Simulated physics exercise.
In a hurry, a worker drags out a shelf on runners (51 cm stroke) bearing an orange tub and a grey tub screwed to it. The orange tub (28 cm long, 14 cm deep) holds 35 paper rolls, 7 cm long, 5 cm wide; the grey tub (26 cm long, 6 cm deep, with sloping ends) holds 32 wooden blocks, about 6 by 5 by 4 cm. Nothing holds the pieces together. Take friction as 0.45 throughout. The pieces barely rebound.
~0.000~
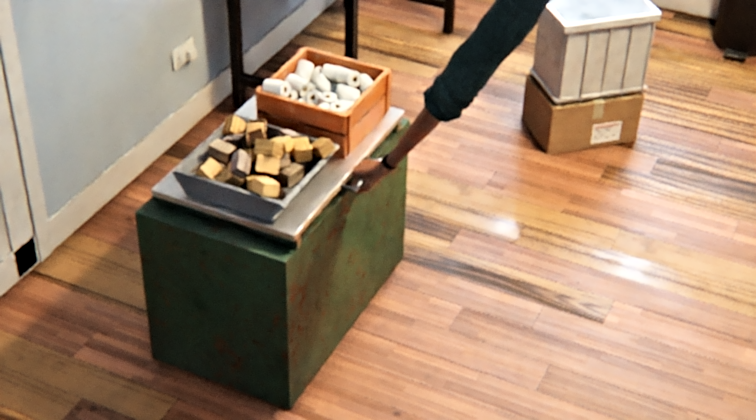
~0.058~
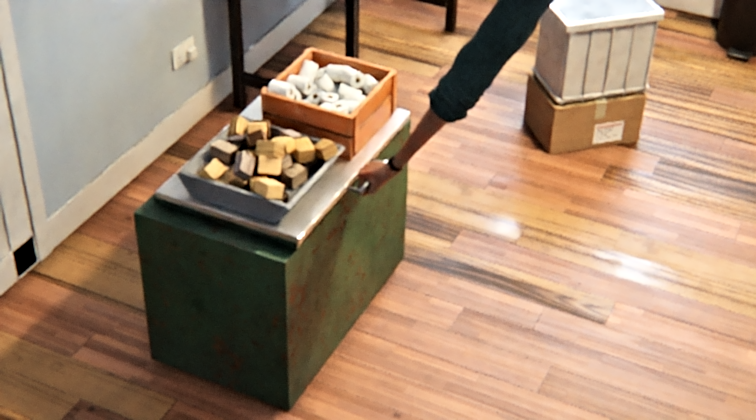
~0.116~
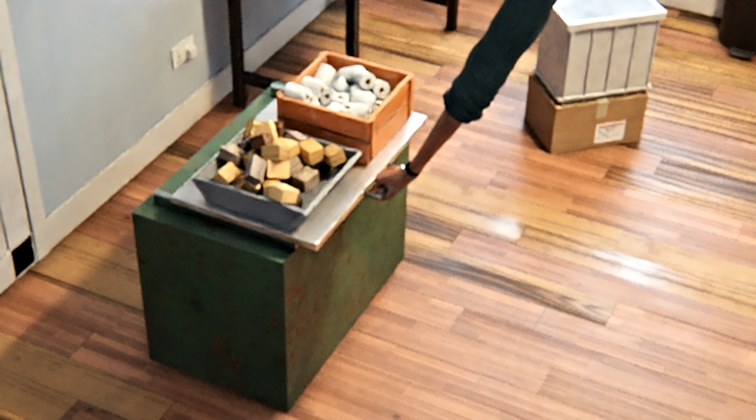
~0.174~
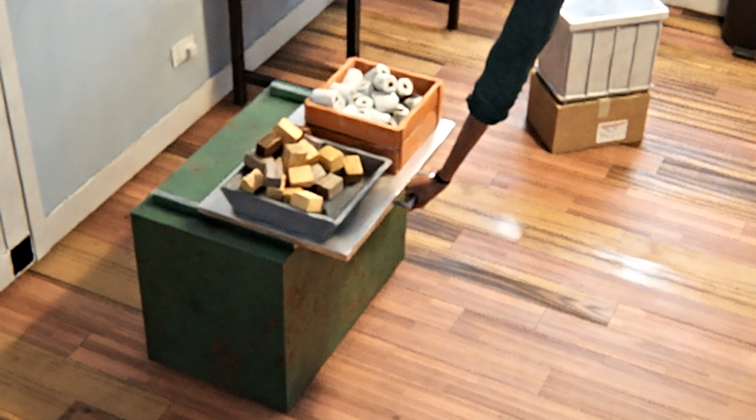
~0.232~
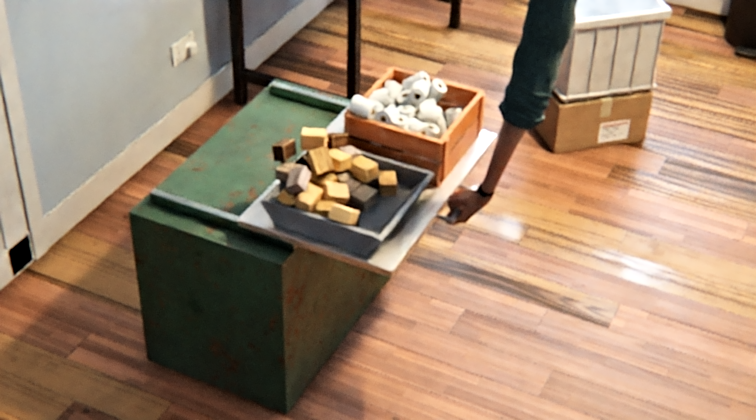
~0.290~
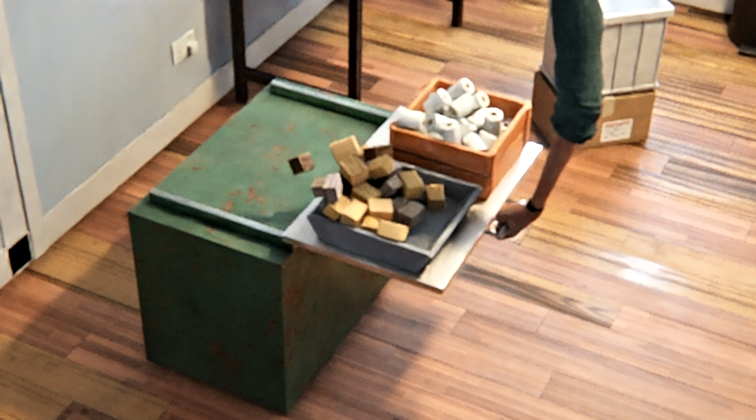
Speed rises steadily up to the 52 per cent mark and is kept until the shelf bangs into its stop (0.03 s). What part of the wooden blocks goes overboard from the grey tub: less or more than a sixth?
The grey tub loses over a sixth of its wooden blocks.
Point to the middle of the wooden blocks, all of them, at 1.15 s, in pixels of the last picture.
Near (431, 228).
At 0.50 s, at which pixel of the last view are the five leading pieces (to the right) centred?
Near (508, 192).
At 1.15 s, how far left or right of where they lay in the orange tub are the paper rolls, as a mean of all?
Some 6 cm rightwards.
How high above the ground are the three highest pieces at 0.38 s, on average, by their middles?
Roughly 84 cm.
After 0.30 s, the runners reach their end.
After 0.38 s, orange tub 35 in, 0 out and grey tub 31 in, 1 out.
After 0.50 s, orange tub 33 in, 2 out and grey tub 29 in, 3 out.
After 0.72 s, orange tub 29 in, 6 out and grey tub 24 in, 8 out.
When it is over (at 1.15 s), orange tub 29 in, 6 out and grey tub 24 in, 8 out. Asked share, 8 of 32, 25 per cent.
